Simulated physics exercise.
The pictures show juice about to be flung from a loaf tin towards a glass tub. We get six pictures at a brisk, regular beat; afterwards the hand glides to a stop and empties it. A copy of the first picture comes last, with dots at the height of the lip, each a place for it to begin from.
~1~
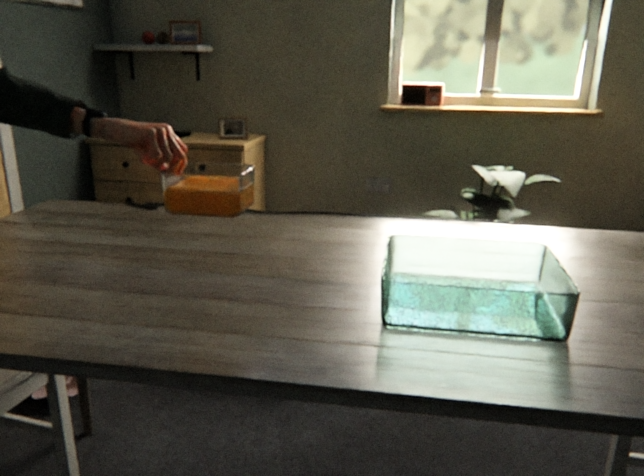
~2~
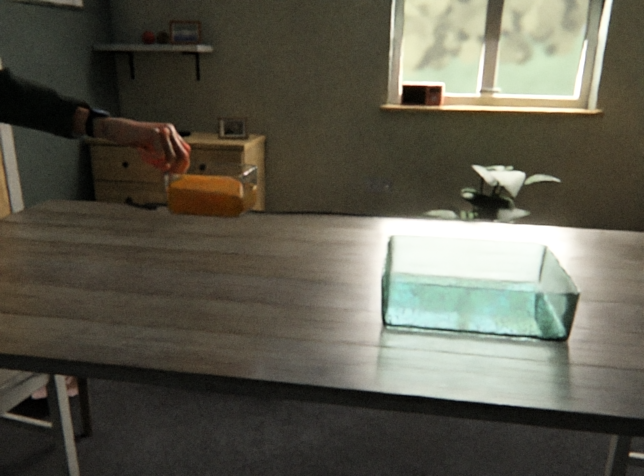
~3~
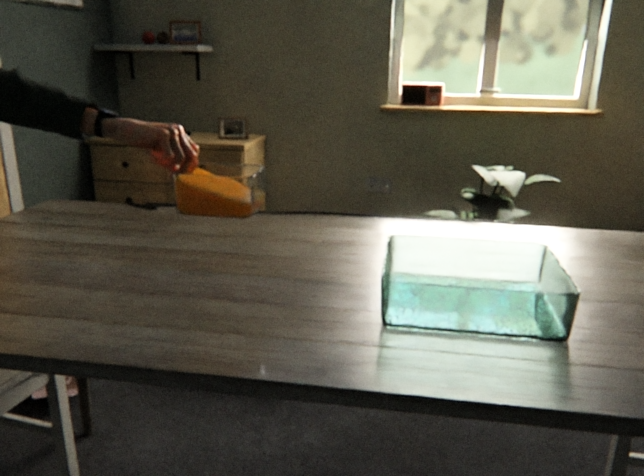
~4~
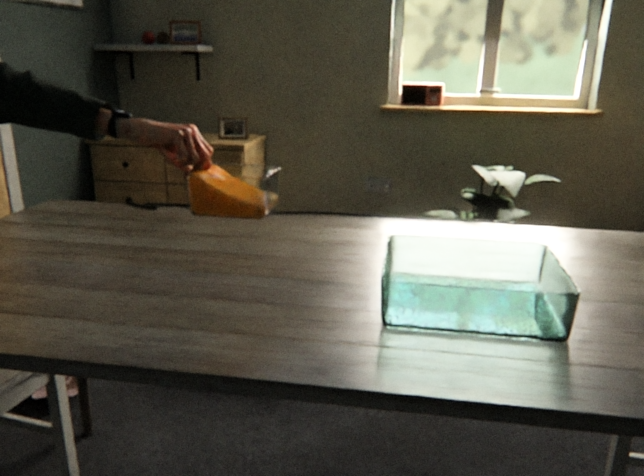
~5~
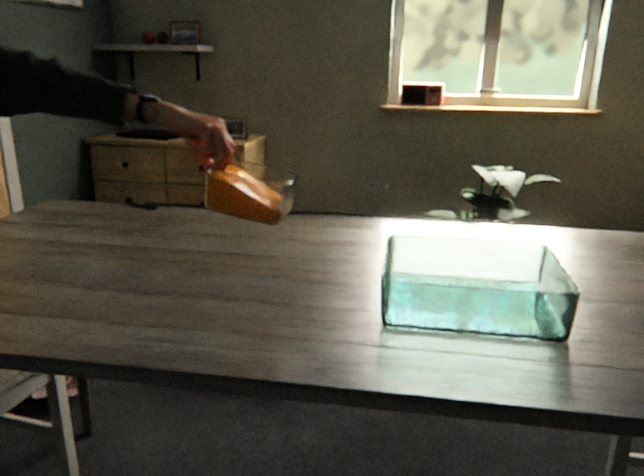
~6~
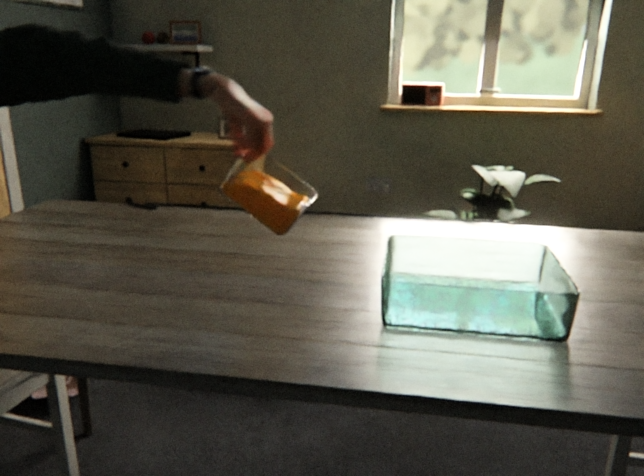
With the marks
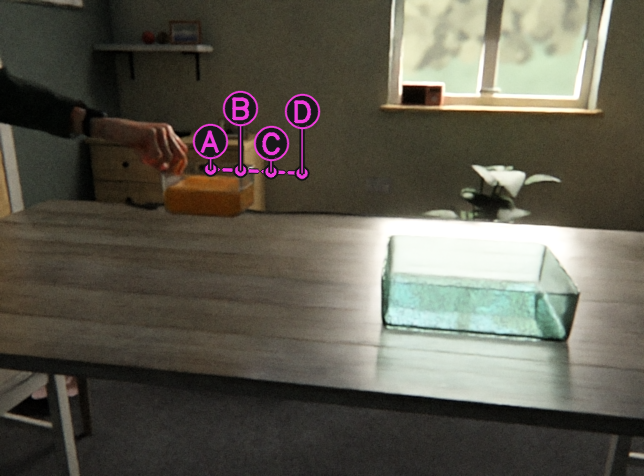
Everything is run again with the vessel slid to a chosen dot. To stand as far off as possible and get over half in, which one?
Place C.
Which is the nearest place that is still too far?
It is B.
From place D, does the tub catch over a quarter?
Yes, clearly.
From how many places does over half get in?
Two.
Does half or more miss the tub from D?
No, that is safe.
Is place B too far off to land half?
Yes, it does.
In magenta, A at (210, 169); B at (240, 170); C at (271, 171); D at (302, 173).
Choosing A, about 0 % lands in the tub, 96 % falls short and 4 % goes beside or beyond.
Choosing B, about 16 % lands in the tub, 80 % falls short and 4 % goes beside or beyond.
Choosing C, about 77 % lands in the tub, 11 % falls short and 11 % goes beside or beyond.
Choosing D, about 78 % lands in the tub, 2 % falls short and 20 % goes beside or beyond.
